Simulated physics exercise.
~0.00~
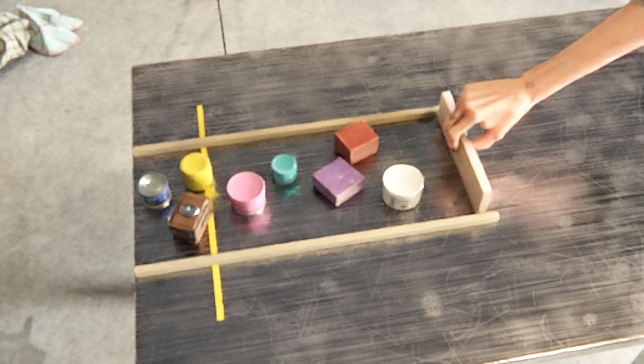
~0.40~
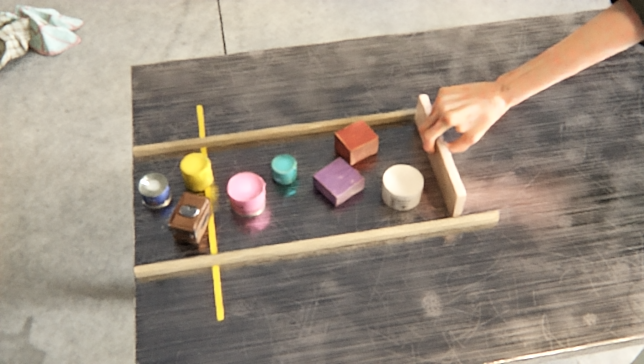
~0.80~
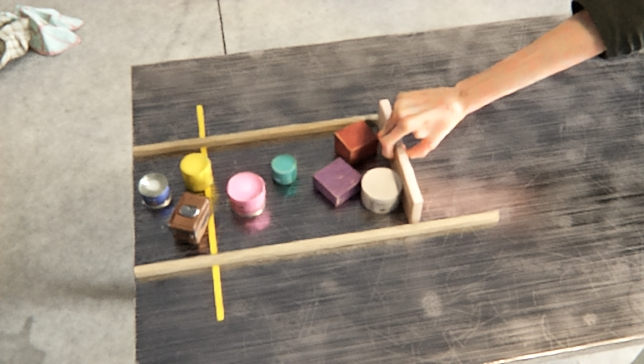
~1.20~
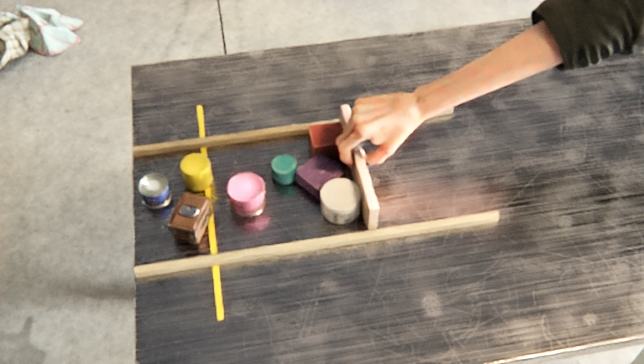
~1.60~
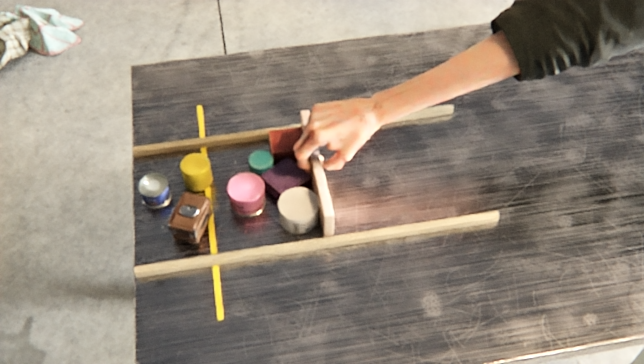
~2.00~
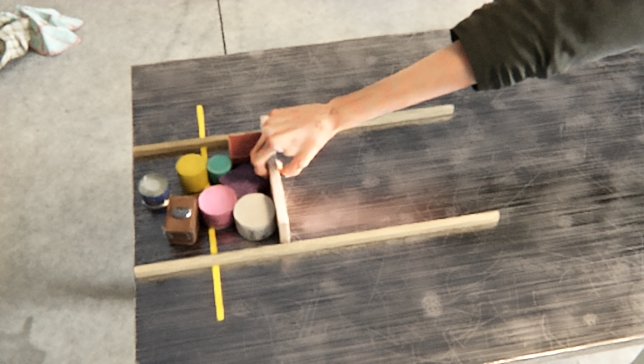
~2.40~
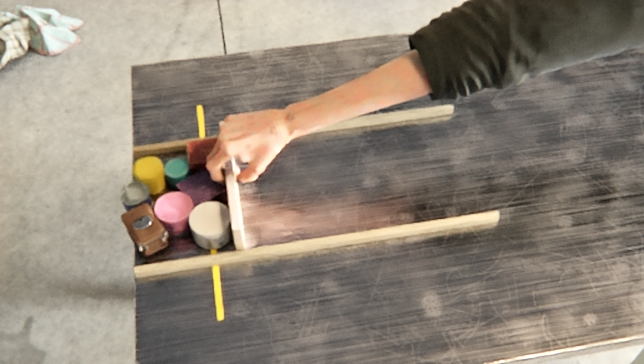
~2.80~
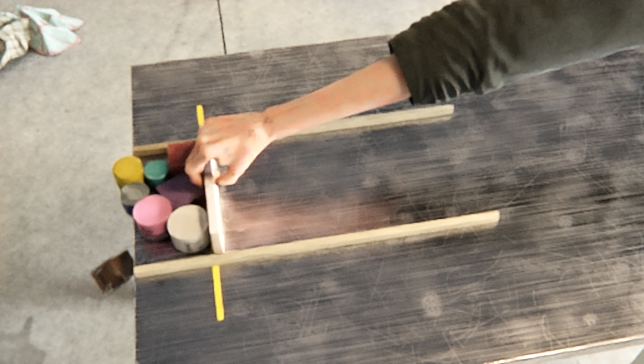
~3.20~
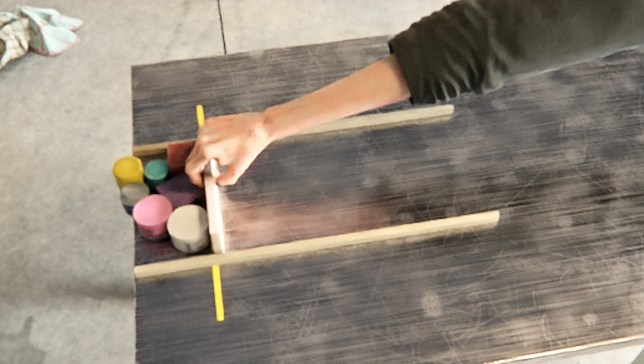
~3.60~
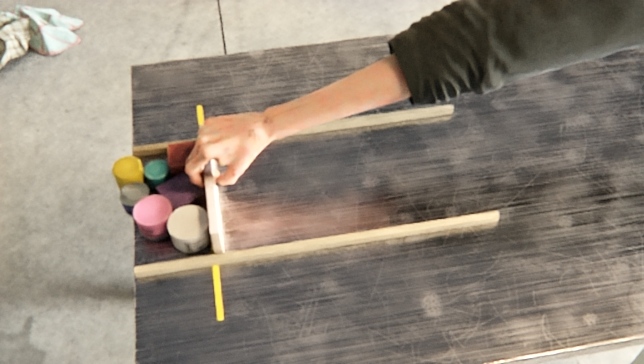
A hand slid an upright board left between two wooden rails, gathering a cluster of small tubs and blocks and pushing them toward the table's edge, until a brown case tipped off and the board stopped near the yellow tape.
